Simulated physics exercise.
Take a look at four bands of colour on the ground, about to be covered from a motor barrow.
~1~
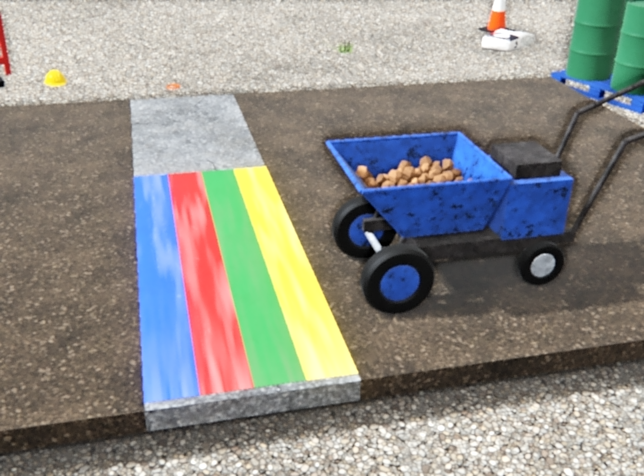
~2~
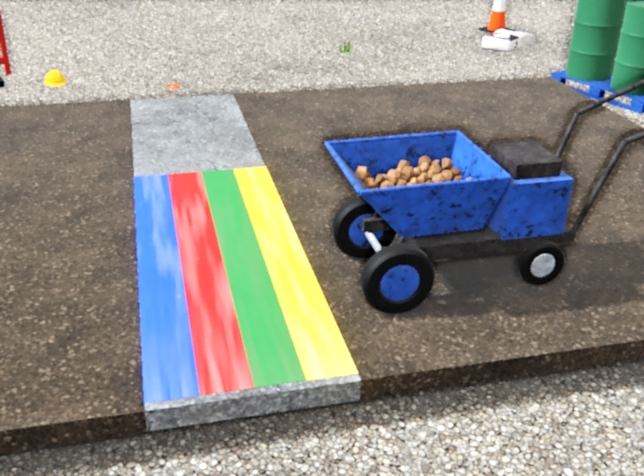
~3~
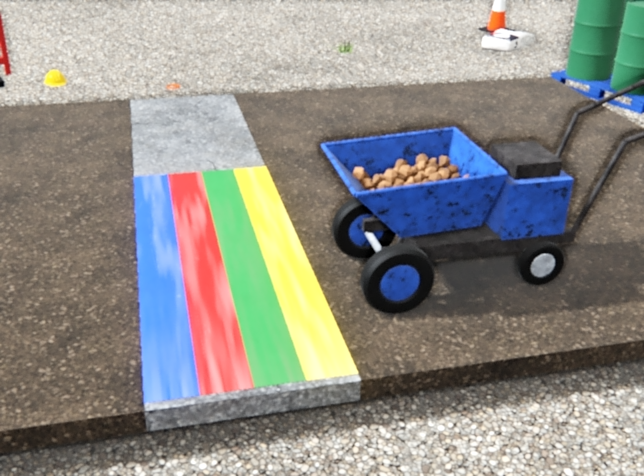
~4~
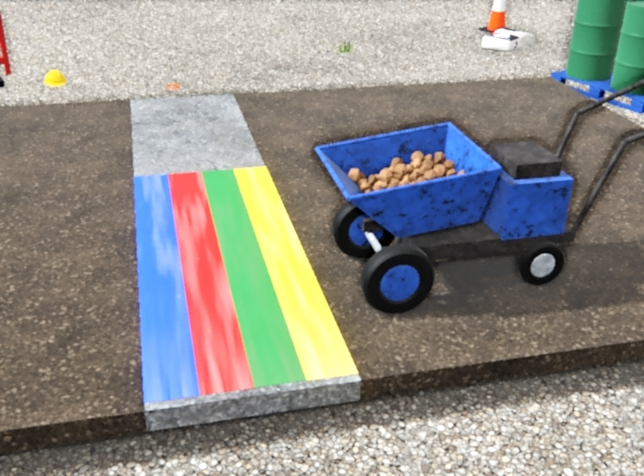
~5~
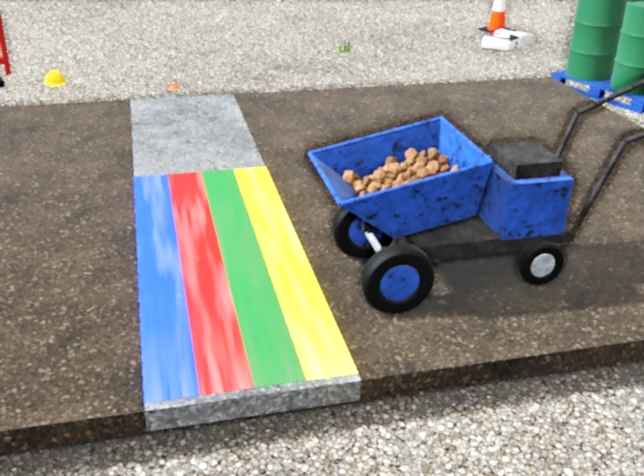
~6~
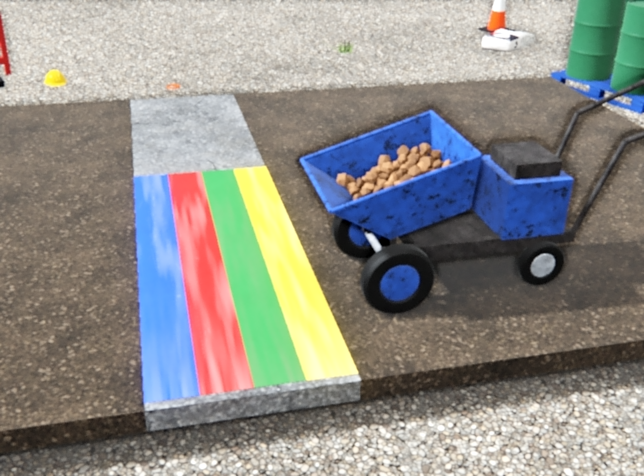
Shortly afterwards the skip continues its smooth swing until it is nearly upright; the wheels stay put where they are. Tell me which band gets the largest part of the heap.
I would say the green band gets the largest part.
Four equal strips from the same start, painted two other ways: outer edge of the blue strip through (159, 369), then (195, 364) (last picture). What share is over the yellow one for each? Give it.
Shares: Close to 0 %; close to 0 %.
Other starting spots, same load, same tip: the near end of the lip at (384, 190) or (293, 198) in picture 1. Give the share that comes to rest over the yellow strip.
Roughly 30 per cent, then roughly 0 per cent.
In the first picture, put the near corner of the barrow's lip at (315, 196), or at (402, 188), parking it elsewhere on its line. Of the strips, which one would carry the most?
The red strip, then the strip in yellow.
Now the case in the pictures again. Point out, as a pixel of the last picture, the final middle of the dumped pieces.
(238, 295).
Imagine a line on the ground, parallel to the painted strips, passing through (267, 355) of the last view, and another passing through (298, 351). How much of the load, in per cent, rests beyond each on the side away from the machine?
About 60 and 90 %.
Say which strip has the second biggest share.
Second: That red strip.
Soon after the last picture, skip tipped steeply; all in the skip.
A little later, skip tipped right over; most in the skip; a small part over the green strip.
Later still, skip tipped right over; about a quarter in the skip; about a third over the green strip; about a quarter over the red strip; a small part over the blue strip; a stray few off the paint.
At rest, skip tipped right over; a small part in the skip; a stray few over the yellow strip; about half over the green strip; about a third over the red strip; a small part over the blue strip; a stray few off the paint.
